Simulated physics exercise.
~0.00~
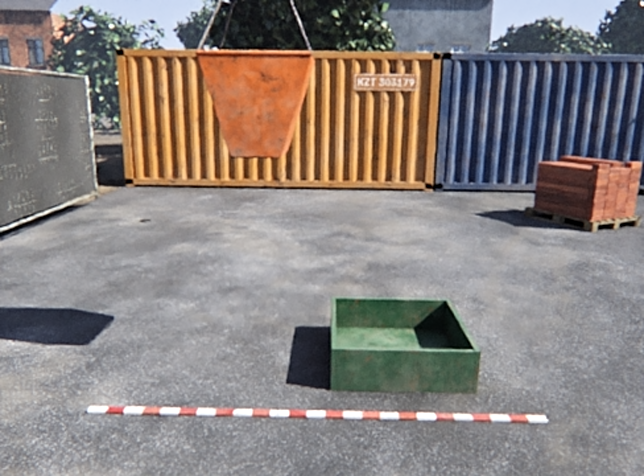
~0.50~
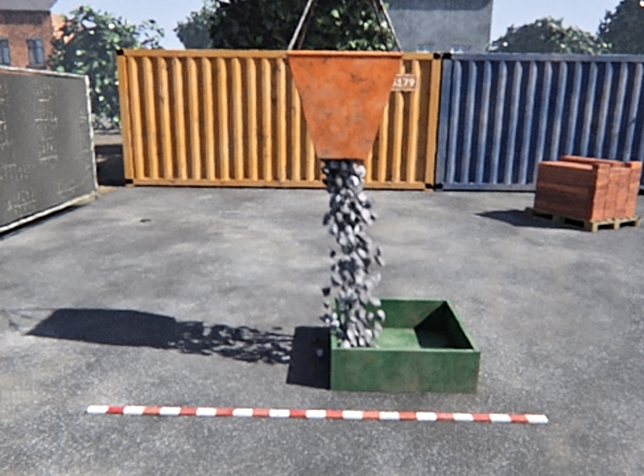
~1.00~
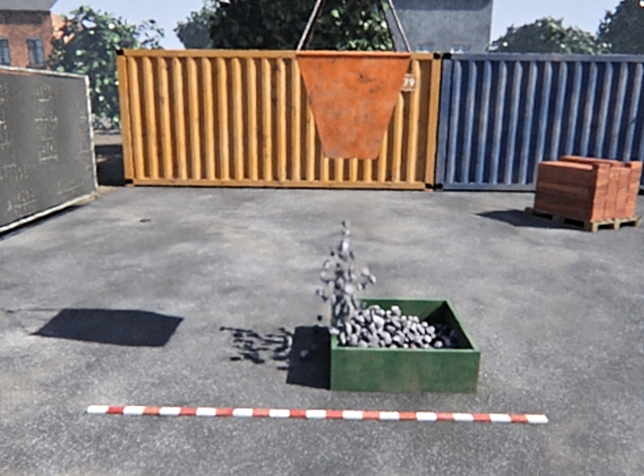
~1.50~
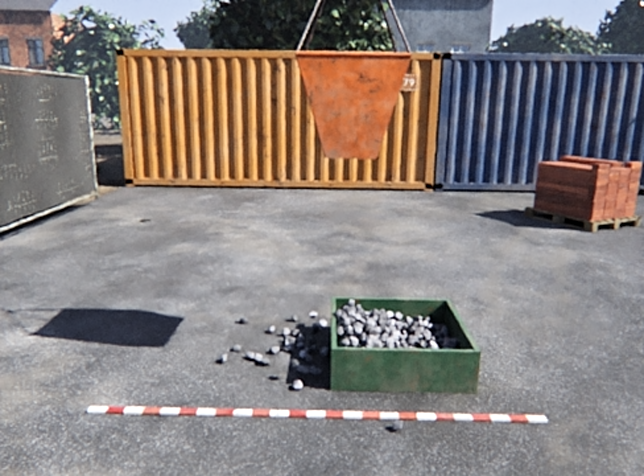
An orange skip full of grey stones hangs from cables over a paved yard, seen from a fixed, slightly raised view, with yellow and blue containers behind and stacked reddish blocks at right. Below it stand an open green bin and a red and white striped strip on the ground. The skip moves rightwards and lets the stones pour from its bottom into the bin's left side. It shifts slightly farther right and empties as the last stones drop. Most stones end up heaped in the bin, while a few lie scattered, mainly to its left, beneath the still skip.
